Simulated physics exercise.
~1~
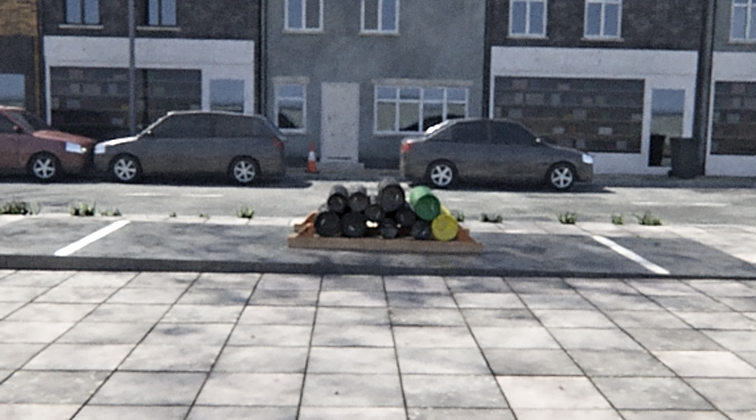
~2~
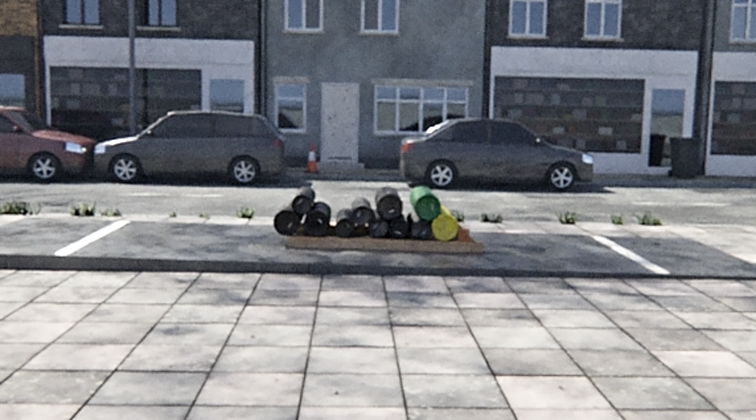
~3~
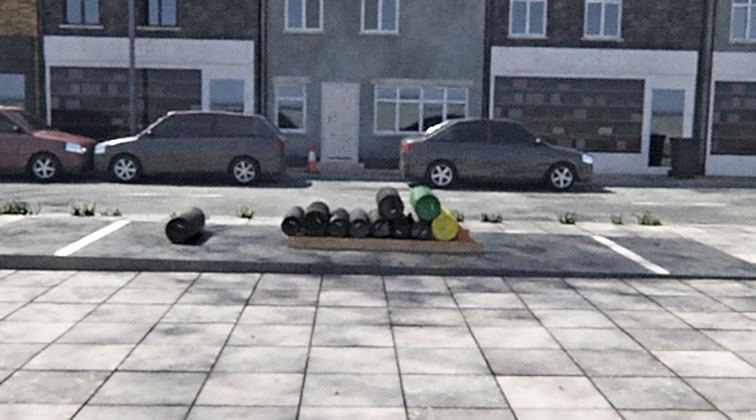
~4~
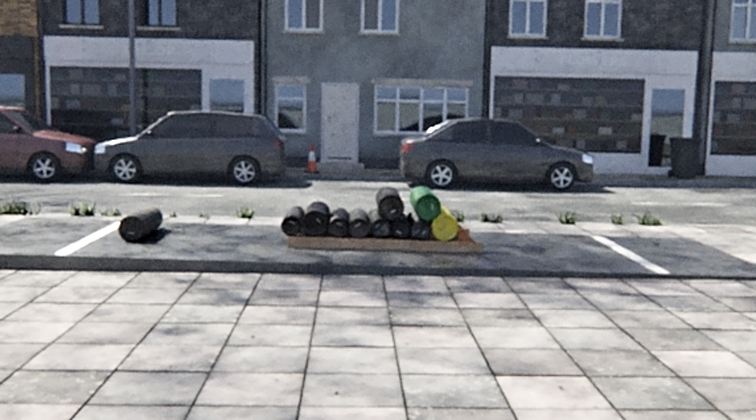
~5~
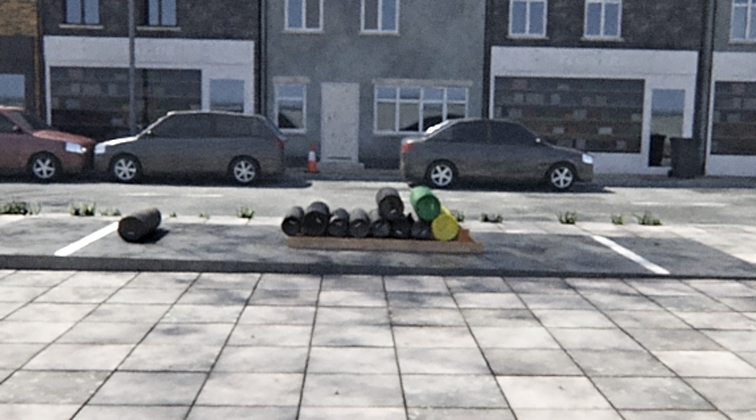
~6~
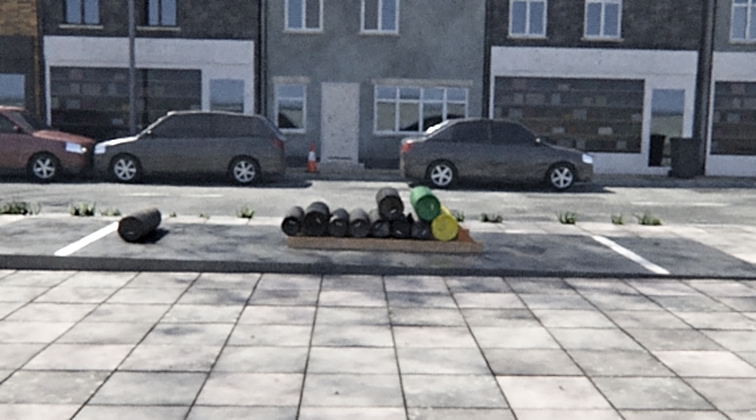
Black cylinders slumping leftward on a low wooden base, one rolling off to rest by a white line, green and yellow staying put.
